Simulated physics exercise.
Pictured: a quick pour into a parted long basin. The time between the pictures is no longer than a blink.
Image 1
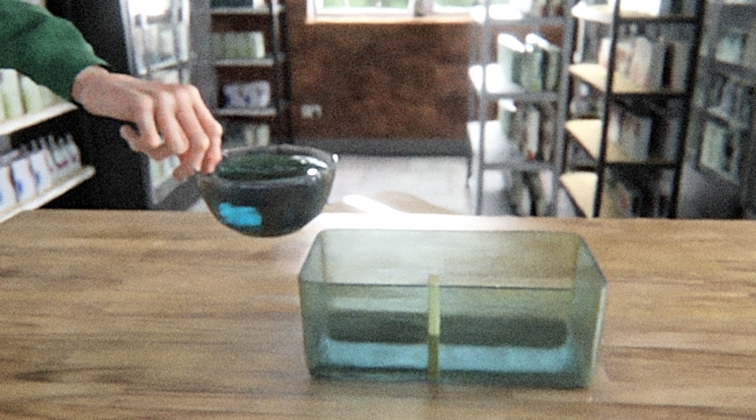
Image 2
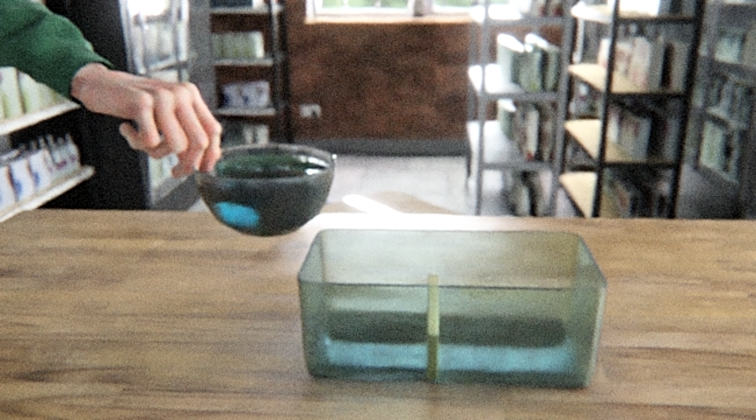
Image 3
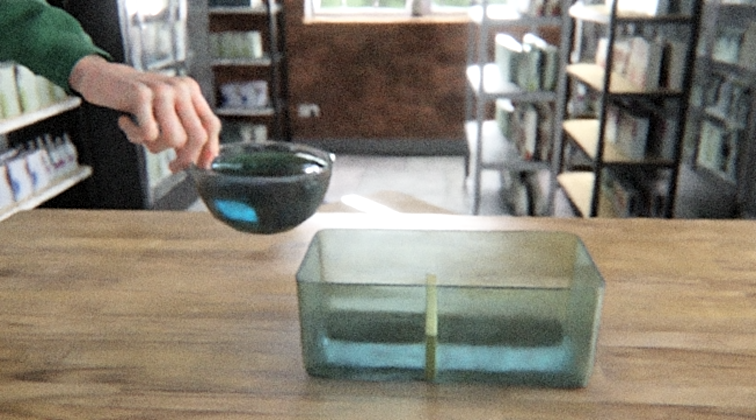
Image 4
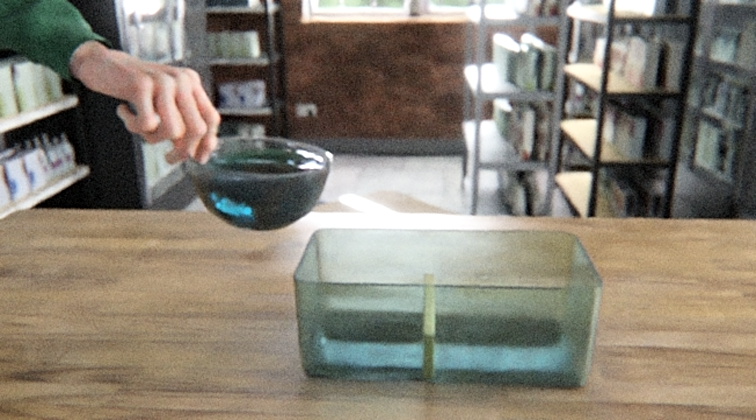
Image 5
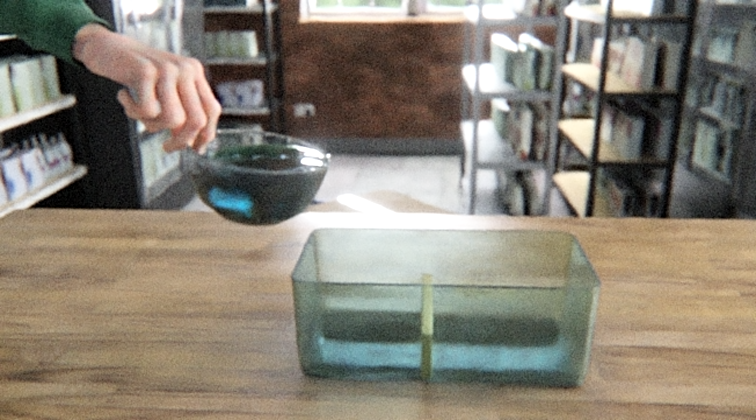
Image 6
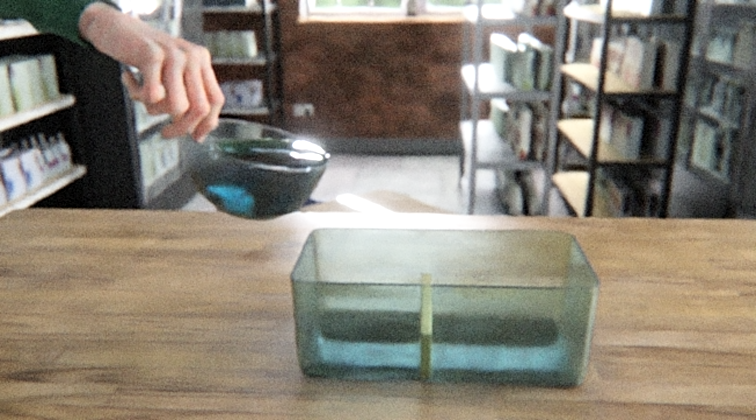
The clip shows a green-sleeved hand holding a glass bowl of dark liquid above the left side of a divided, clear rectangular basin on a wooden table, then raising its near side slightly so the bowl tilts gradually rightward.
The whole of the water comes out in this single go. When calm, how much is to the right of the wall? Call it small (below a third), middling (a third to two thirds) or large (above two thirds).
Middling.
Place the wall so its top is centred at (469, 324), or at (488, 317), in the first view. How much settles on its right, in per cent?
About 20 per cent, then about 10 per cent.
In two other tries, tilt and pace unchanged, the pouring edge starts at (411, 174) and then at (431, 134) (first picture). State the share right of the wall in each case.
In turn 95 and 95 in a hundred.
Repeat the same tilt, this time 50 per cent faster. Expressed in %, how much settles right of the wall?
About 60 per cent.
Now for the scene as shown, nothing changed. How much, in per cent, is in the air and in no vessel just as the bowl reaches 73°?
Estimate: Some 40 per cent.
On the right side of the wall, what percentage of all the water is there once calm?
Close to 50 per cent.
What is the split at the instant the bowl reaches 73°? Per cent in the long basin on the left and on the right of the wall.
The left part 20 per cent, the right part 0.
A moment on, the bowl is tipped part way and 39 per cent is still to pour, 20 is left of the wall and 0 right of it.
Next, the bowl is tipped right over and 0 per cent is still to pour, 42 is left of the wall and 50 right of it.
Then the bowl is tipped right over and 0 per cent is still to pour, 49 is left of the wall and 50 right of it.
Later the bowl is tipped right over and 0 per cent is still to pour, 49 is left of the wall and 50 right of it.
Finally, 49 per cent lies left of the wall, 50 right of it and 1 outside.
